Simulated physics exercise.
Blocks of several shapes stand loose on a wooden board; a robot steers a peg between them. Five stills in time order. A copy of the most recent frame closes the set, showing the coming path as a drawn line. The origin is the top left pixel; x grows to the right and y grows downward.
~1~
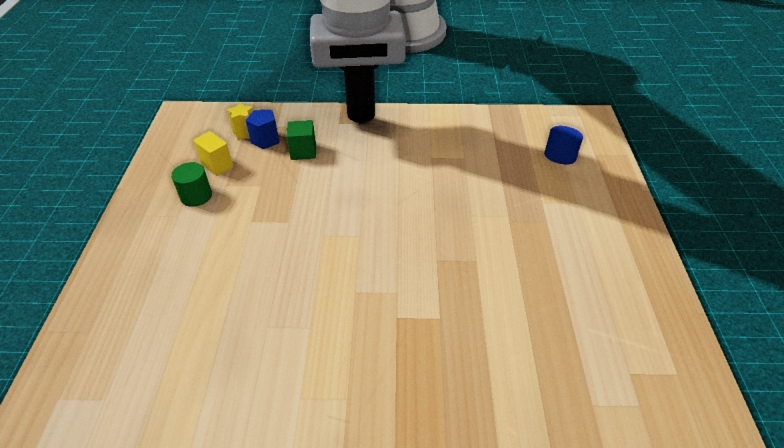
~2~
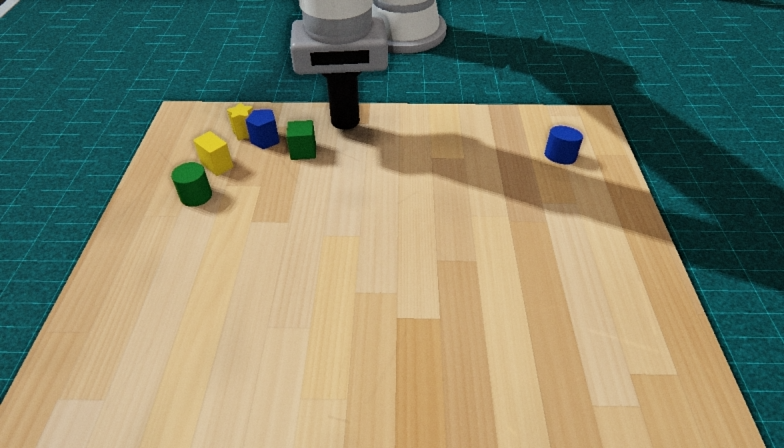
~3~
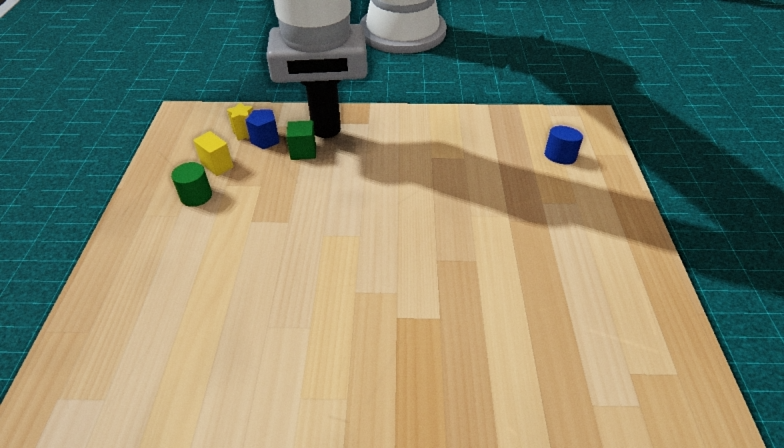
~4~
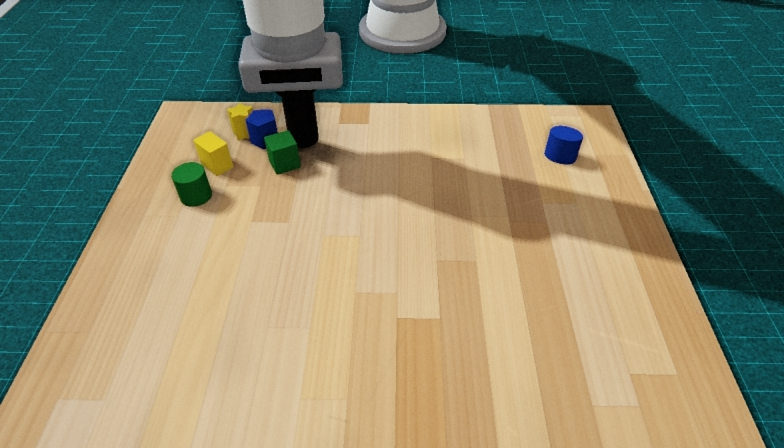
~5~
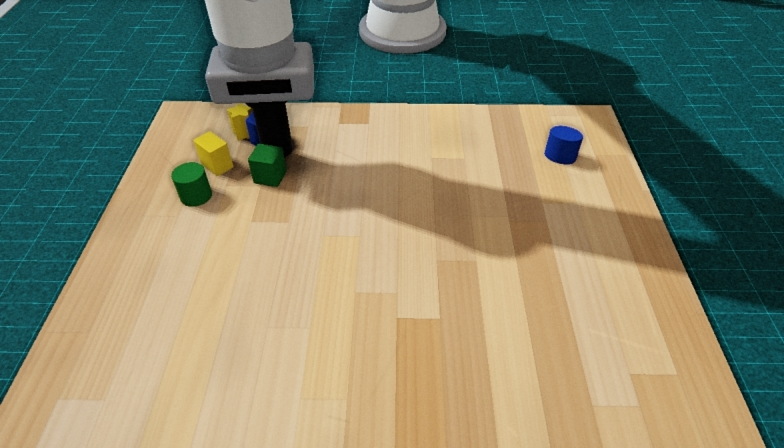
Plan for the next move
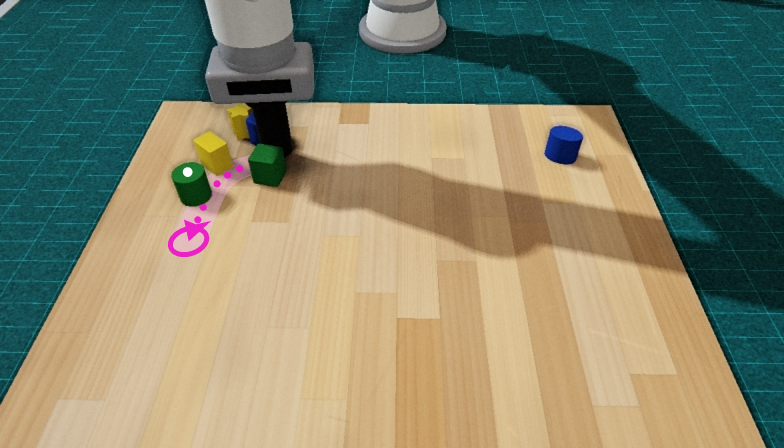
A robot arm holding a black peg stands at the far edge of a pale wooden board on a green gridded surface, viewed from above the near side. Green, yellow and blue blocks cluster at the far left, with a blue cylinder alone at right. The peg slides left and slightly nearer, pushing the green square block a short way toward the viewer's left, while the camera stays still.
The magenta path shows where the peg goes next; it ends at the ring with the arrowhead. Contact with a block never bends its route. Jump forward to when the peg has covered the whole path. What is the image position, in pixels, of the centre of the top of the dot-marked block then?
Roughly at (153, 198).
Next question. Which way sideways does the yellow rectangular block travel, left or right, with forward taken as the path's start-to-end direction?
To the path's right.
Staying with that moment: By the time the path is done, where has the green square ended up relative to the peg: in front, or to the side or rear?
It is off to the side or behind.
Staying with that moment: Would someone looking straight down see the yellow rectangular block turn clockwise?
Final answer: Yes.
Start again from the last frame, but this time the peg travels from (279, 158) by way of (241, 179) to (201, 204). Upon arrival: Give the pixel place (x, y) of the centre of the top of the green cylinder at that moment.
Its top centre lands on (158, 182).
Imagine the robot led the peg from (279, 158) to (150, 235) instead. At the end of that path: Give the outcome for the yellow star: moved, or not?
It is still on its spot.
Drawn move, from (279, 158) over (233, 172) and (205, 203) to (189, 241); the dot is on the green cylinder.
The first path, step by step. One third of the way, peg (230, 164); yellow rectangular block (198, 142), turned 30° clockwise; green square (259, 157), turned 30° anticlockwise.
Two thirds of the way, peg (202, 195); green cylinder (162, 190); yellow rectangular block (194, 144), turned 55° clockwise; green square (259, 157), turned 30° anticlockwise.
At the end, peg (185, 233); green cylinder (153, 198); yellow rectangular block (194, 144), turned 55° clockwise; blue pentagonal block still; green square (259, 157), turned 30° anticlockwise.
